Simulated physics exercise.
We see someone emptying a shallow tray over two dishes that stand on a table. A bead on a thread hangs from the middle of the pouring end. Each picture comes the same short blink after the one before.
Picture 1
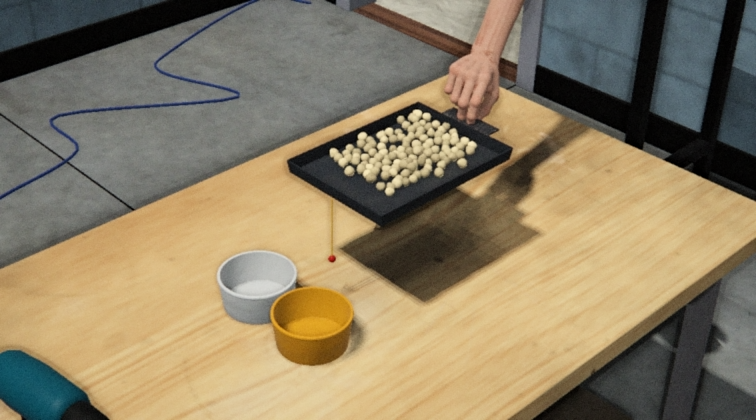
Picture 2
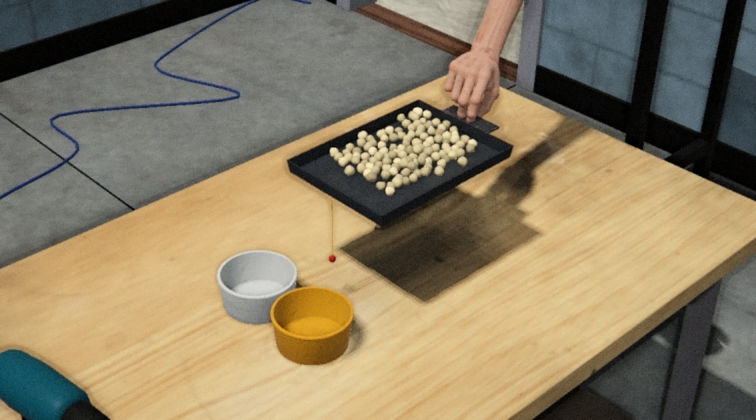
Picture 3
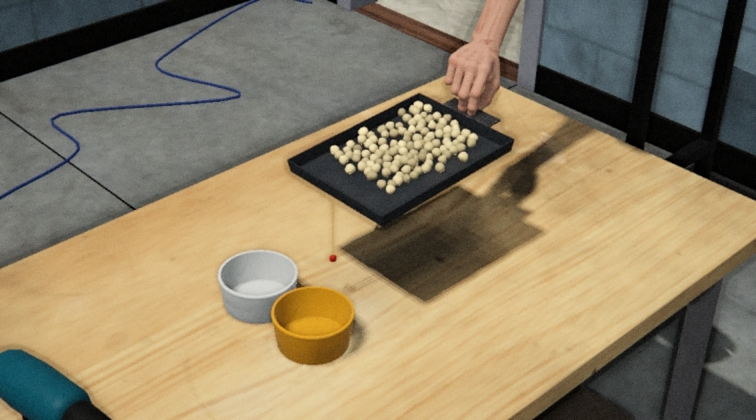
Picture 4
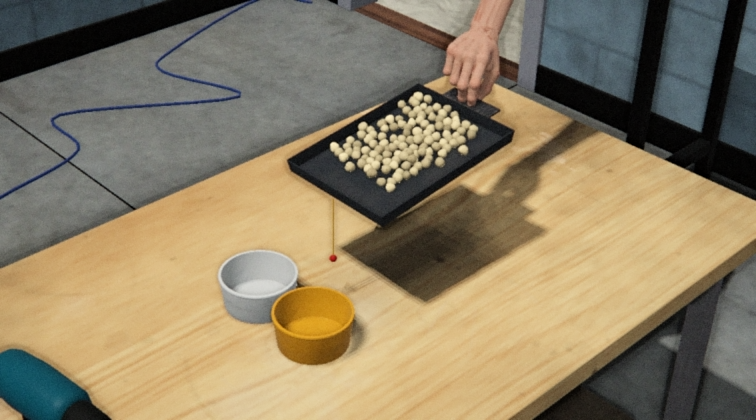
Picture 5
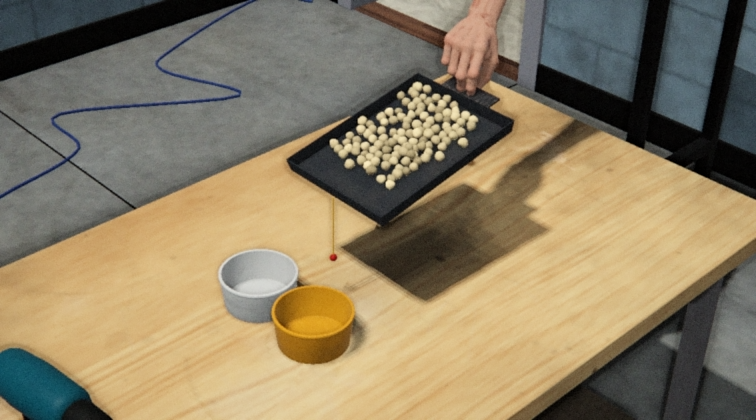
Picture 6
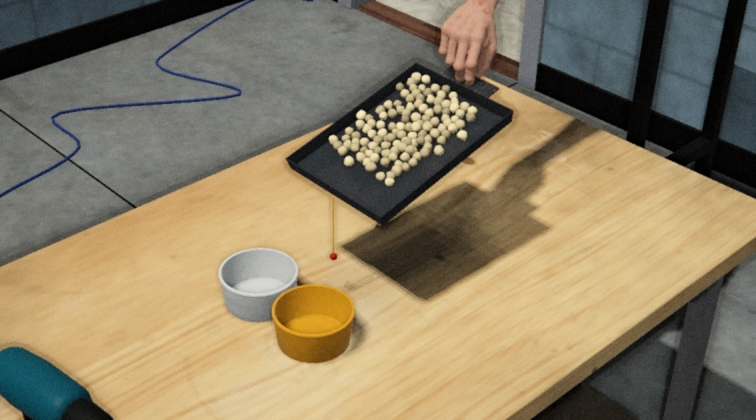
On a wooden table, a hand held a dark tray of pale, round nuts near a white dish and an orange one, then gradually raised the handle end, tilting the tray toward the dishes.
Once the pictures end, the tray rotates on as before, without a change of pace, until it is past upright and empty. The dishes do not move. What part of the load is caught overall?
Together they catch the larger part.
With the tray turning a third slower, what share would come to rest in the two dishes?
Some 80 per cent.
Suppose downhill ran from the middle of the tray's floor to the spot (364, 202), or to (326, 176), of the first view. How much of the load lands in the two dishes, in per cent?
About 60 and 30 per cent.
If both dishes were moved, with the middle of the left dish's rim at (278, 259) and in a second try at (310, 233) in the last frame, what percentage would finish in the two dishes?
Roughly 60 per cent, and 0 per cent.
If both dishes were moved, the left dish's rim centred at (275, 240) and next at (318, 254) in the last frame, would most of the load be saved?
The first try: The smaller part. The second: Under half.
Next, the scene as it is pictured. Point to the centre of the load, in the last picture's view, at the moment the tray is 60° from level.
Near (348, 158).
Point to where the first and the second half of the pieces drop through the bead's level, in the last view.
The first part at (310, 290); the rest at (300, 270).
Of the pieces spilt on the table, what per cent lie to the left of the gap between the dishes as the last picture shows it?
Roughly 20 in a hundred.
Soon, tray tipped steeply; all on the tray.
A while on, tray tipped right over; nearly all on the tray; a stray few in the left dish.
Towards the end, tray tipped past a quarter turn; about half in the right dish; about a third in the left dish; about a quarter outside both; a stray few in the air.
Finally, tray tipped past a quarter turn; about half in the right dish; about a third in the left dish; about a quarter outside both; a stray few in the air.
